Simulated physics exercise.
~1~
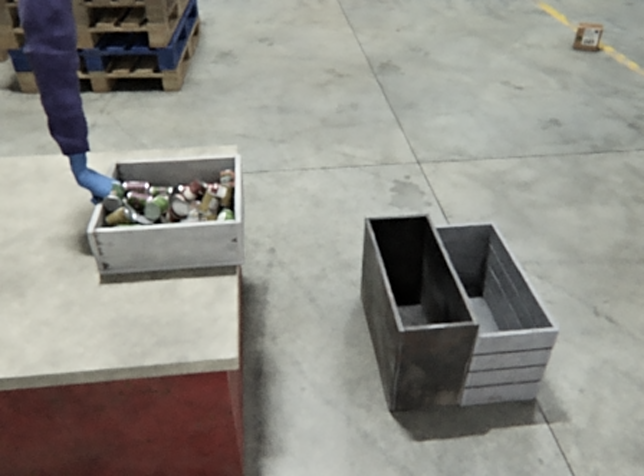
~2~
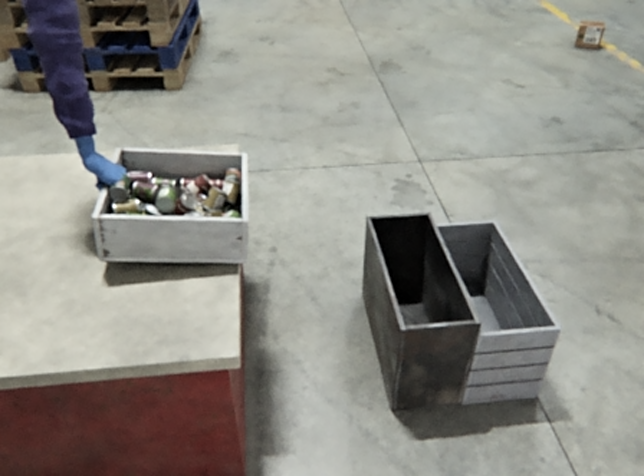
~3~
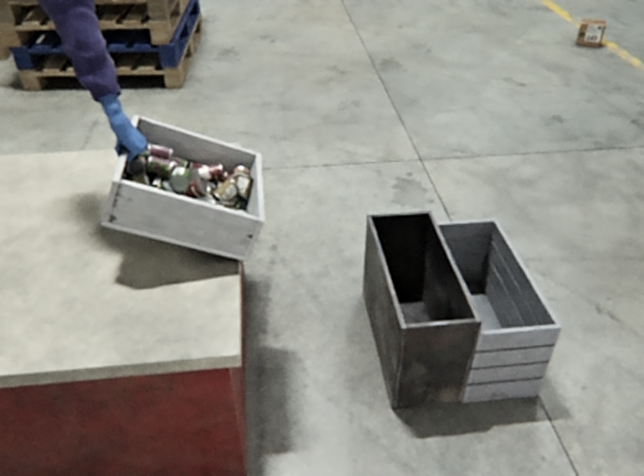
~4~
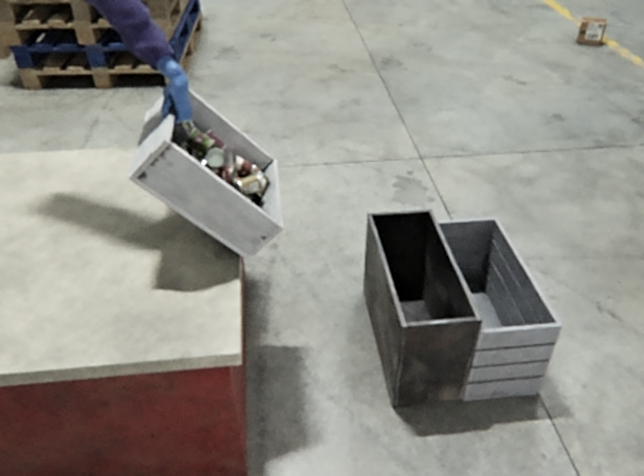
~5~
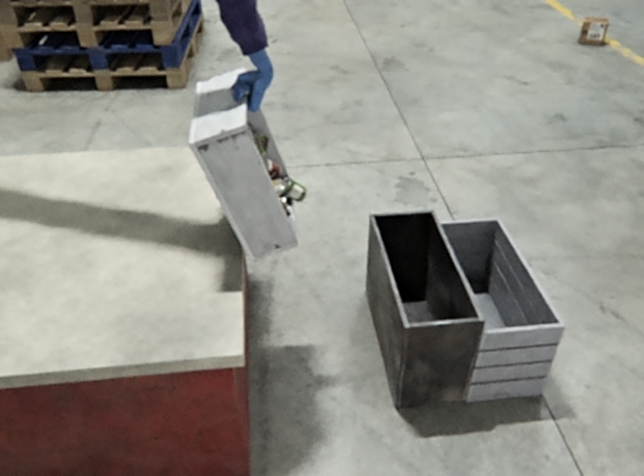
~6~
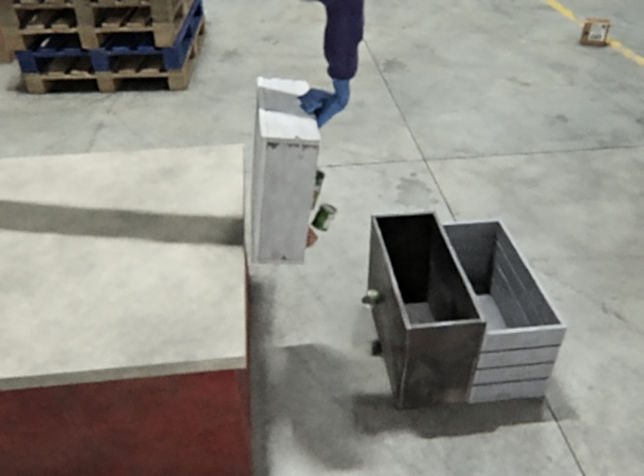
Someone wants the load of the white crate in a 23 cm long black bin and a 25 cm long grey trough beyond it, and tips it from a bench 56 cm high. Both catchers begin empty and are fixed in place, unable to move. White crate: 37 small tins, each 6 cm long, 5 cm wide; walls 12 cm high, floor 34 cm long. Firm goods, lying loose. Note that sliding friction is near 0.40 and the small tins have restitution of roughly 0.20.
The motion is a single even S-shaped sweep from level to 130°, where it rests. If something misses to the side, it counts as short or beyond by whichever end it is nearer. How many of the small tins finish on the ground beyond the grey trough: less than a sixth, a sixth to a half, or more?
On the far side of the grey trough, a small share, below a sixth of them end up on the ground.
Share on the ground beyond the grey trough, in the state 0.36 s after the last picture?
0 %.
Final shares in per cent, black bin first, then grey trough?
5 and 0 %.
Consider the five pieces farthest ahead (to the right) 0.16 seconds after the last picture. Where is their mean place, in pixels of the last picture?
Their mean place is roughly (355, 286) in the last picture.
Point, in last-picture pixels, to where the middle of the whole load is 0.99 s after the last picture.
(348, 339).
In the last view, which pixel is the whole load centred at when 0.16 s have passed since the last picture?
Somewhere around (304, 209) in pixels.
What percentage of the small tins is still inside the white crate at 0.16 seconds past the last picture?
About 65 per cent.
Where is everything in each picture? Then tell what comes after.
In the first frame (we follow the rim corner now nearest the camera), white crate at (93, 231); grey trough at (481, 336); tilt 0°; nothing out yet.
White crate at (99, 216); tilt 6°, in the second frame.
White crate at (119, 180); tilt 23°, in the third frame.
White crate at (170, 142); tilt 47°, in the fourth frame.
White crate at (248, 128); tilt 73°, in the fifth frame.
White crate at (320, 144); grey trough at (489, 333); tilt 98°; 4 out, the lowest tin at (371, 299), in the sixth frame.
Then, 0.16 s after the last picture, tilt 111°; 24 still in the white crate, 1 on the ground short of the black bin and 12 in the air.
Then, 0.36 s after the last picture, tilt 124°; 4 still in the white crate, 11 on the ground short of the black bin and 22 in the air.
Then, 0.63 s after the last picture, tilt 130°; 1 in the black bin, 30 on the ground short of the black bin and 6 in the air.
Final count (0.99 s after the last picture), 1 in the black bin and 36 on the ground short of the black bin. Asked share, 0 of 37, 0 per cent.
